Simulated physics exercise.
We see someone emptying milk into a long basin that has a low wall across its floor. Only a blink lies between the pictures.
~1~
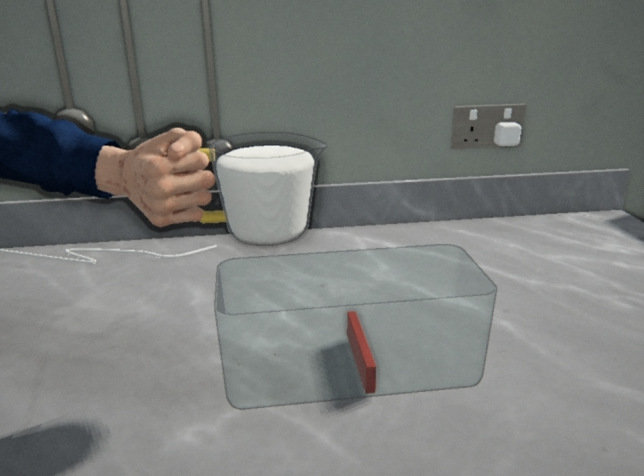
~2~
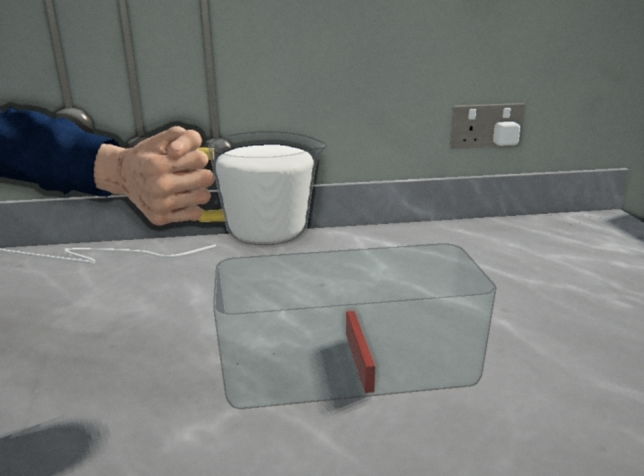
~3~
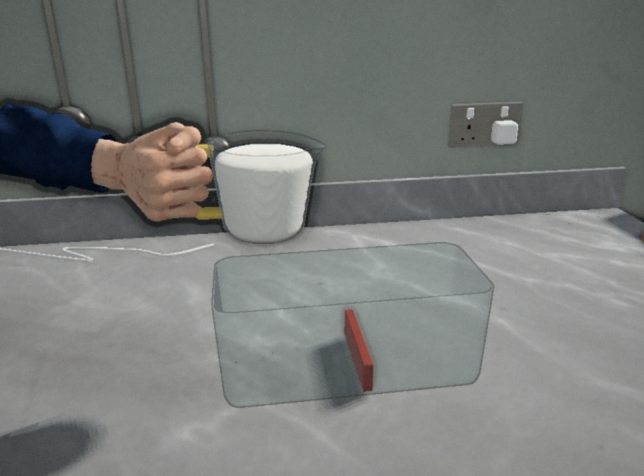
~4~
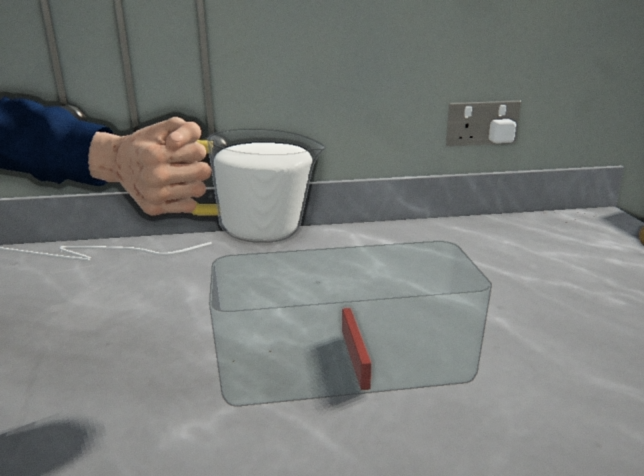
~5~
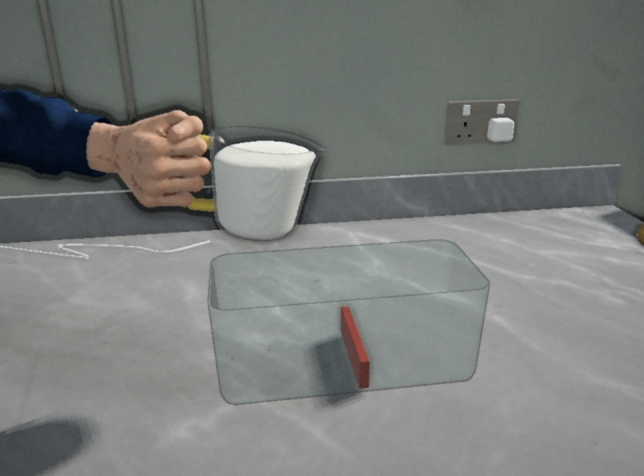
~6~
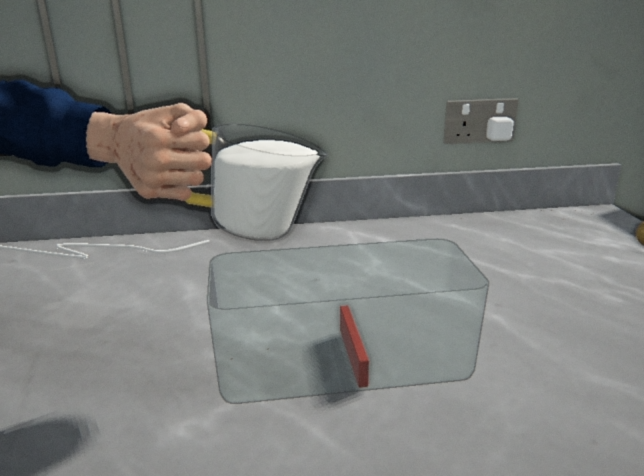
A hand in a dark blue sleeve holds a clear jug of white milk by its yellow handle at the left of a grey marble-look worktop, seen from slightly above. In front sits a long, clear, empty basin with a low red wall across its floor, and a socket is on the grey-green wall behind. The hand slowly tilts the jug rightward, the milk shifting towards its lip, while the view drifts very slightly.
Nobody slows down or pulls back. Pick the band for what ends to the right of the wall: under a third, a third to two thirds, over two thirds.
In the end above two thirds is right of the wall.
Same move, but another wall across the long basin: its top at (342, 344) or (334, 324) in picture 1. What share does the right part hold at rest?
In turn 95 and 100 in a hundred.
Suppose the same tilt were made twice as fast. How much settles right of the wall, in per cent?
Some 85 per cent.
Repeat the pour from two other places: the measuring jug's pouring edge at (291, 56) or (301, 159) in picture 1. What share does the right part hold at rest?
About 70 and 50 per cent.
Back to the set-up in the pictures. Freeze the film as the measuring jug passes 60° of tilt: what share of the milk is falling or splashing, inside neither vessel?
Close to 15 per cent.
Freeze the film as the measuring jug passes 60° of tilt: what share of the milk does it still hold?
Roughly 70 in a hundred.
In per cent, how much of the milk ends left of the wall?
Close to 15 per cent.
A moment on, the measuring jug is tipped part way and 71 per cent is still to pour, 0 is left of the wall and 12 right of it.
Next, the measuring jug is tipped on its side and 19 per cent is still to pour, 4 is left of the wall and 65 right of it.
Then the measuring jug is tipped on its side and 1 per cent is still to pour, 14 is left of the wall and 84 right of it.
Later the measuring jug is tipped on its side and 0 per cent is still to pour, 17 is left of the wall and 83 right of it.
Finally, 17 per cent lies left of the wall, 83 right of it and 0 outside.
